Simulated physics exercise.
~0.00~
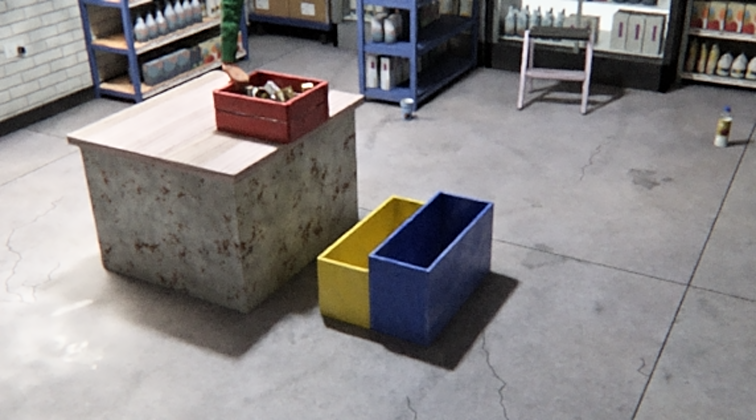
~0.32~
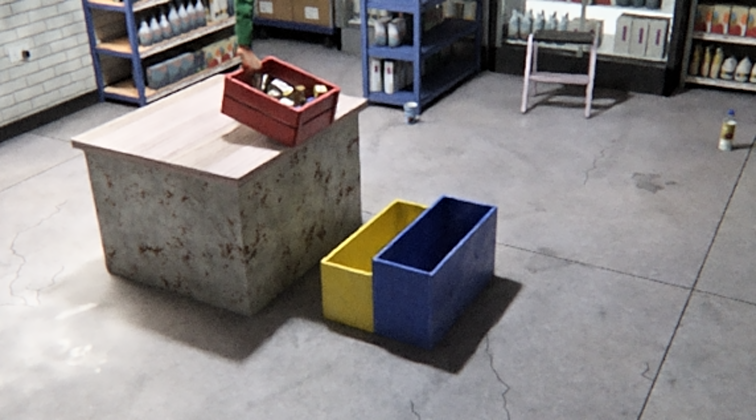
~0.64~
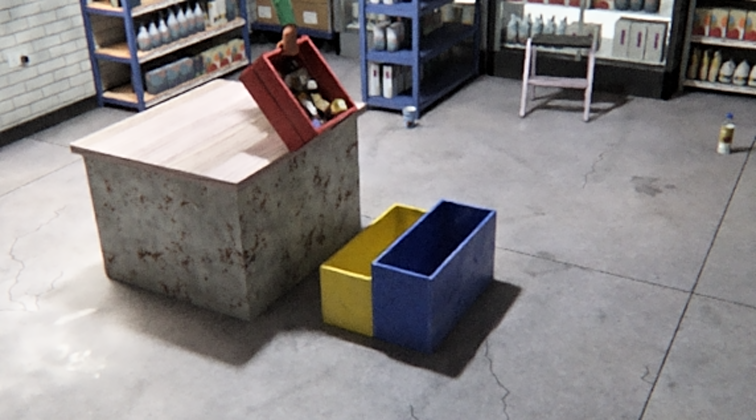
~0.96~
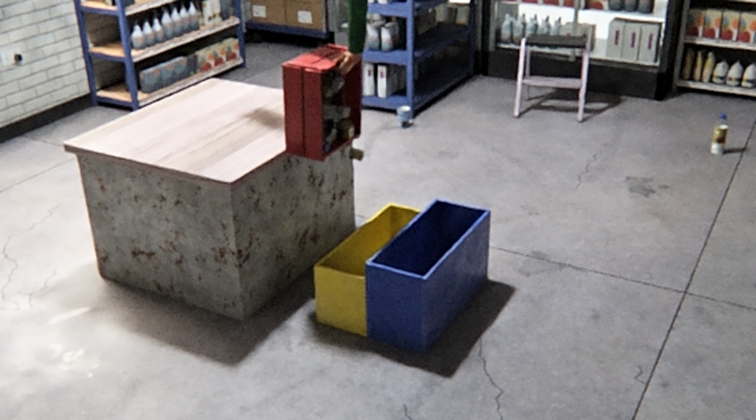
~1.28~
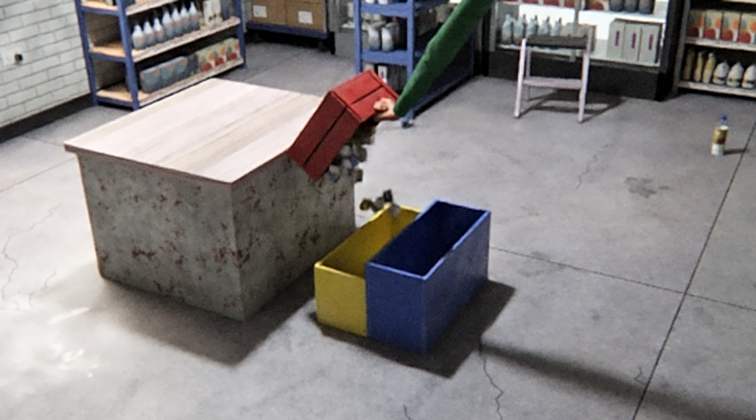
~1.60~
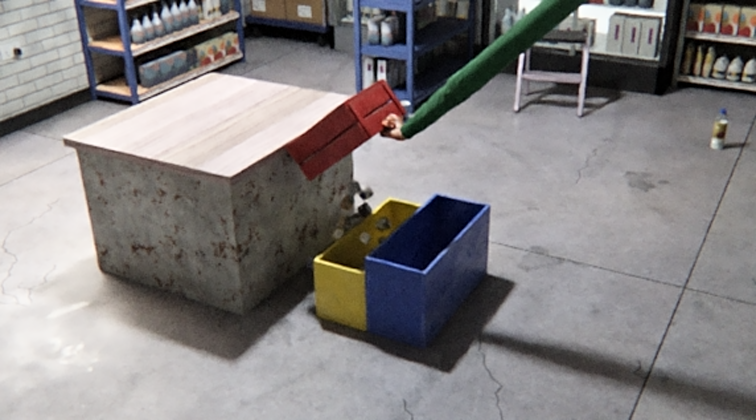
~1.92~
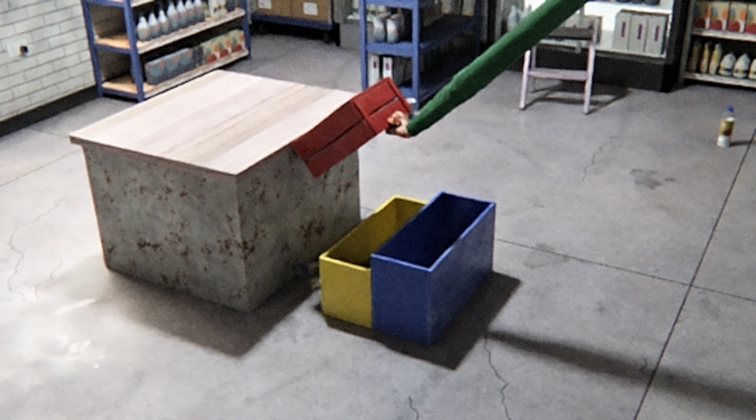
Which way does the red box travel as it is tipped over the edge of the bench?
The red box moves to the right as it tips over the bench edge.
